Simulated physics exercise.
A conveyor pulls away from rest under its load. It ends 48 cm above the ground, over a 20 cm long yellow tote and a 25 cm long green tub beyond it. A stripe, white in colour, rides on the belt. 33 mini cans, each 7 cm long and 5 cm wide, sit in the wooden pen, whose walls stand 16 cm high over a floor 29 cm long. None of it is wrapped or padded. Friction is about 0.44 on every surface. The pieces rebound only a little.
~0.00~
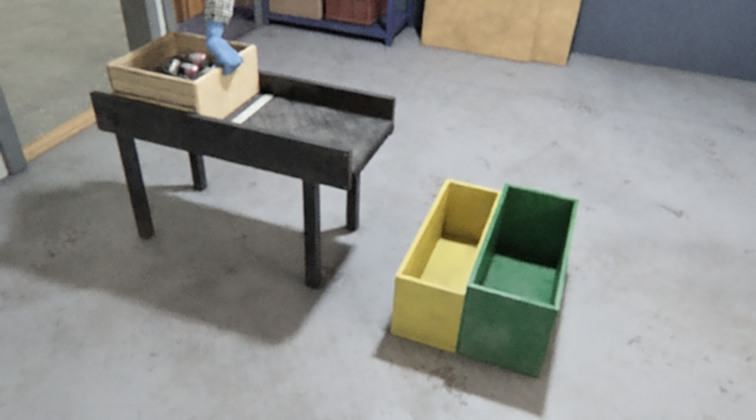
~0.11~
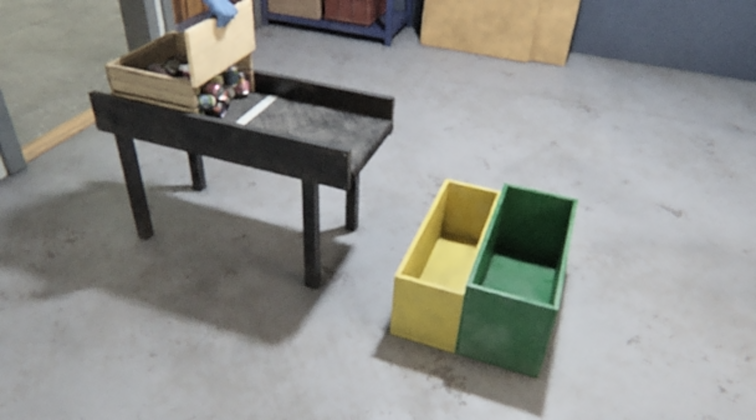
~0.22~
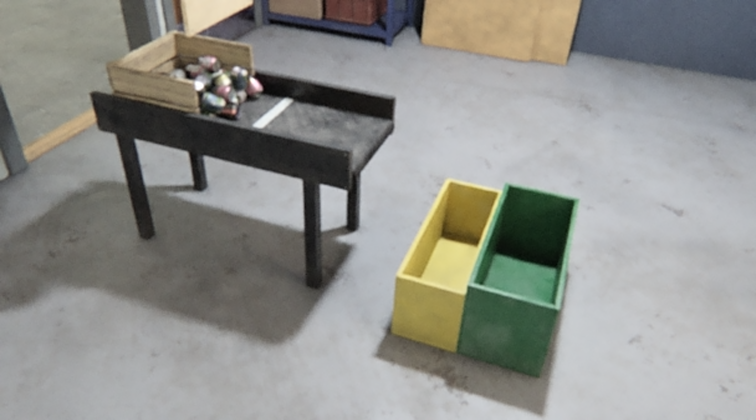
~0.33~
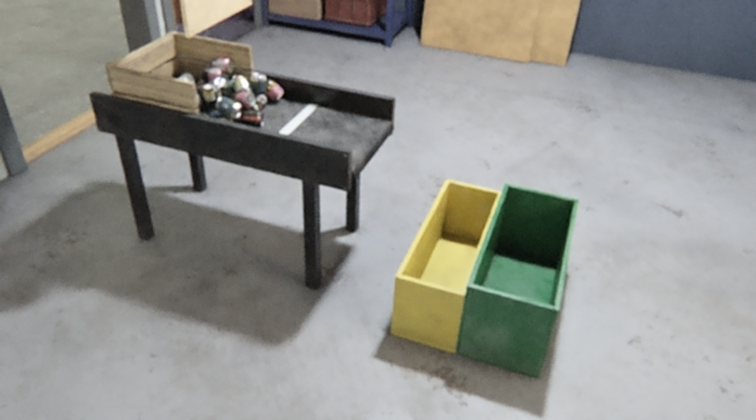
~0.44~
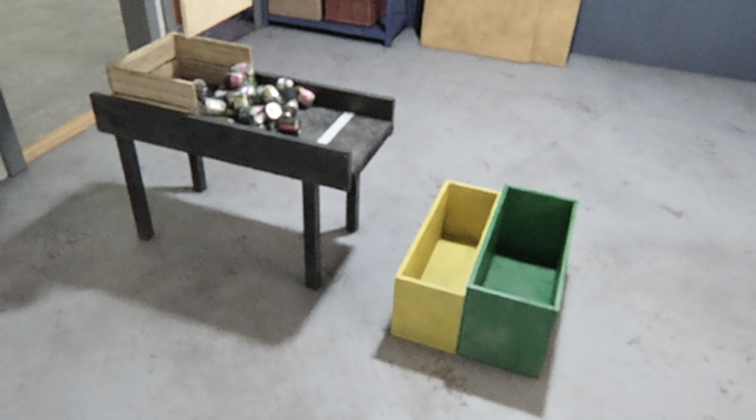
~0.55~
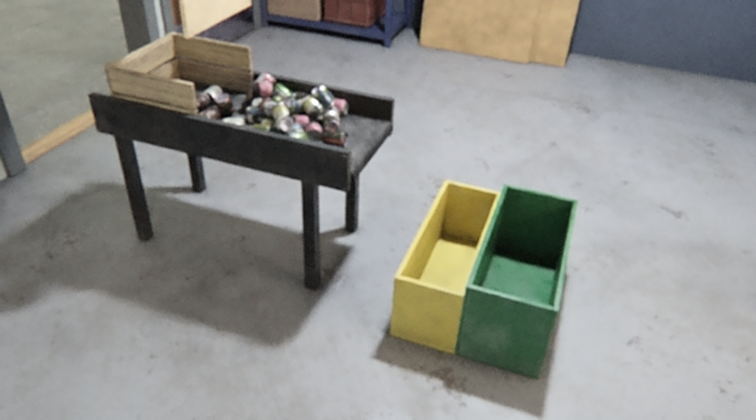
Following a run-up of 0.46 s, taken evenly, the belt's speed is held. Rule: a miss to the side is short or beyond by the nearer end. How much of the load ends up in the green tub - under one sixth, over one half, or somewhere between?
Under one sixth of it.
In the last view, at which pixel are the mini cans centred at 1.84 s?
Look around pixel (446, 272).
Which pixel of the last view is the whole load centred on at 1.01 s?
The middle of the load sits near (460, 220).
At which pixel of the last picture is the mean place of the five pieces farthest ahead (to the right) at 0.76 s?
Close to (423, 157).
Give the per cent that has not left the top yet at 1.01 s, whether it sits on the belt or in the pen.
It works out to around 10 percent.
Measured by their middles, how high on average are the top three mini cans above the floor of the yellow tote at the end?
I'd say near 9 cm.
After 0.76 s, 18 on the belt and 15 in the air.
After 1.01 s, 14 in the yellow tote, 1 in the green tub, 4 on the belt and 14 in the air.
After 1.38 s, 28 in the yellow tote, 1 in the green tub, 2 on the belt and 2 in the air.
Outcome (at 1.84 s), 28 in the yellow tote, 1 in the green tub and 4 on the ground short of the yellow tote. Asked share, 1 of 33, 3 per cent.
